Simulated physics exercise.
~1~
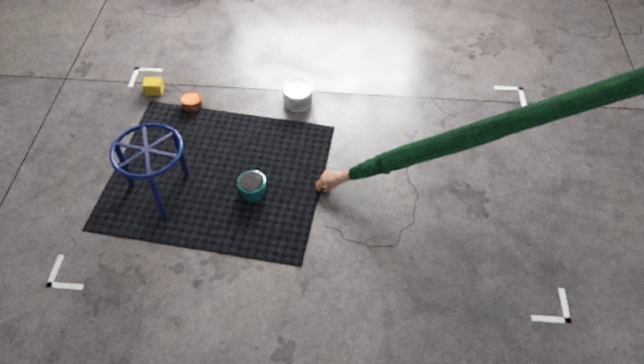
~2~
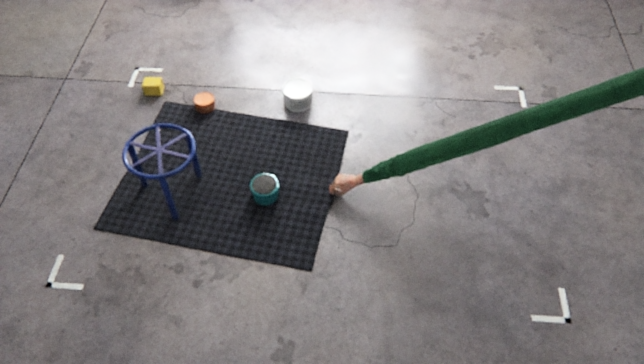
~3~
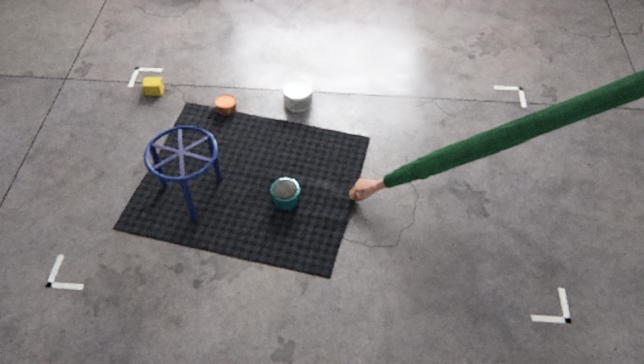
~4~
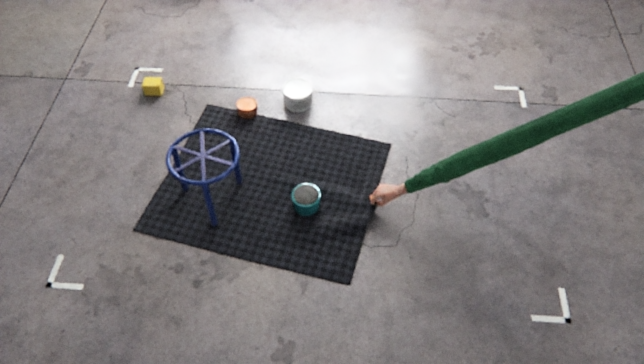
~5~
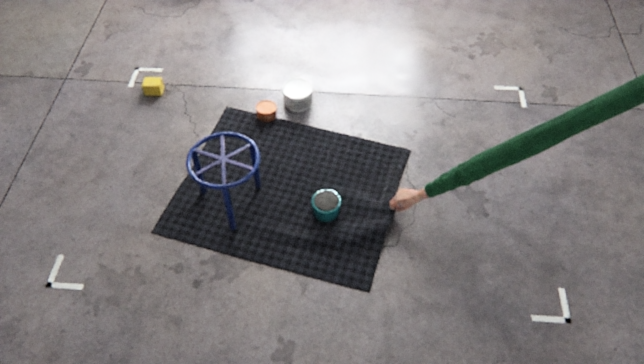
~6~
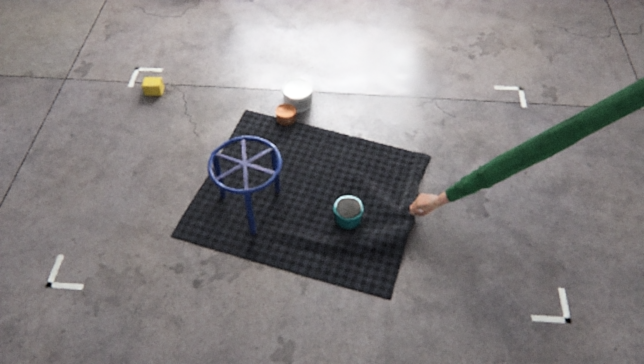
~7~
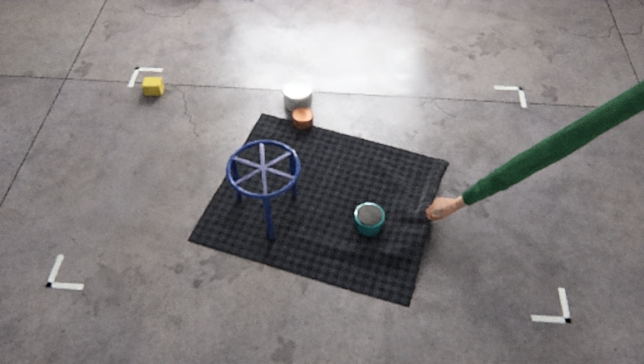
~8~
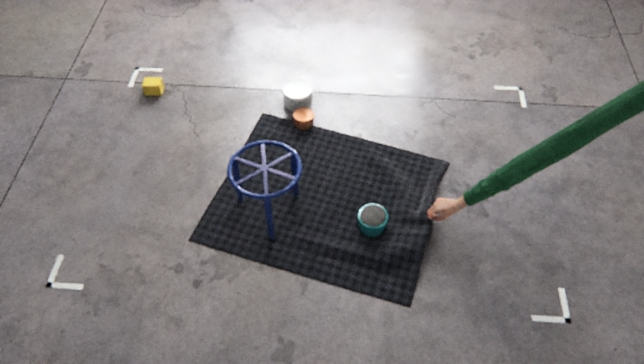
In the video, a green-sleeved arm drags a dark checked mat rightward and slightly toward the viewer, carrying a blue stool, teal pot and orange bin along, while a yellow crate and white bucket stay put; the mat stops with the orange bin just before the bucket.
